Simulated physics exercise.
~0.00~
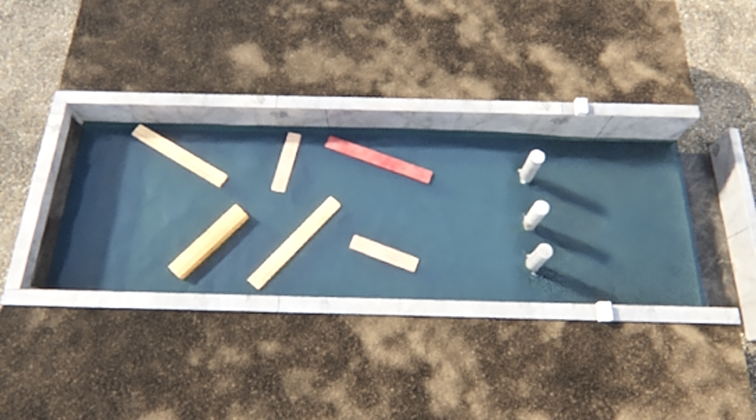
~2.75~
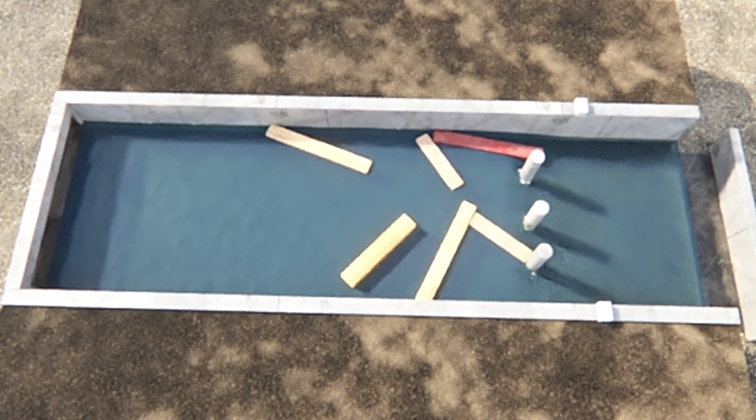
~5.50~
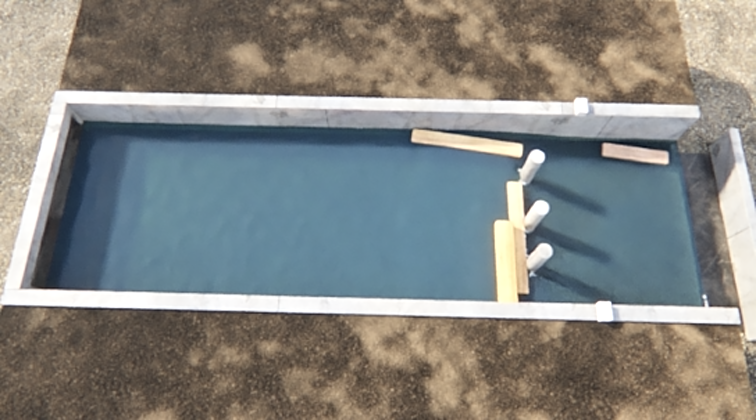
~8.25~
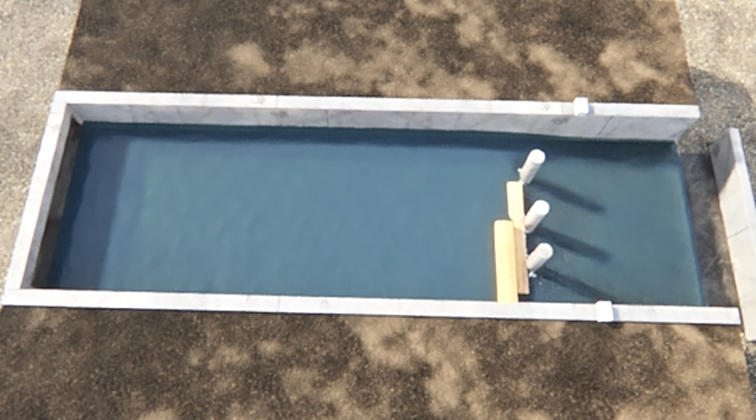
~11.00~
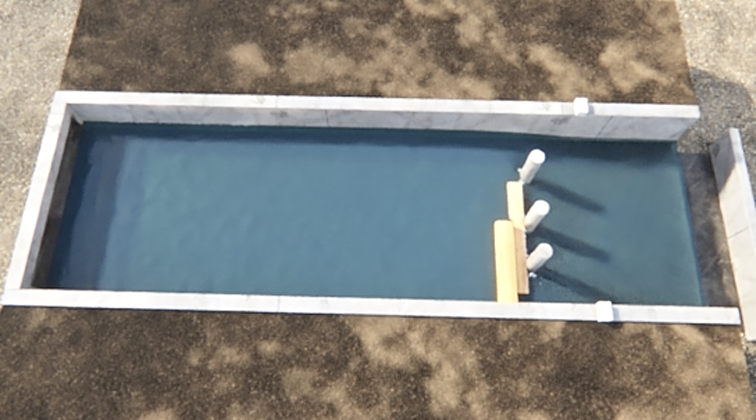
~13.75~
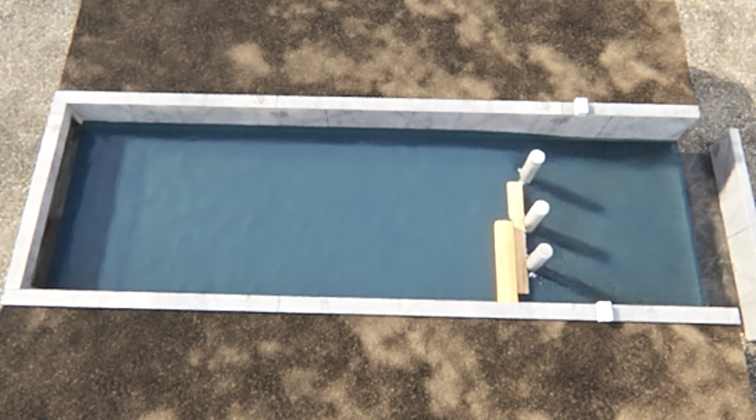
In a walled water channel, planks drift right; some leave while others jam against white posts.
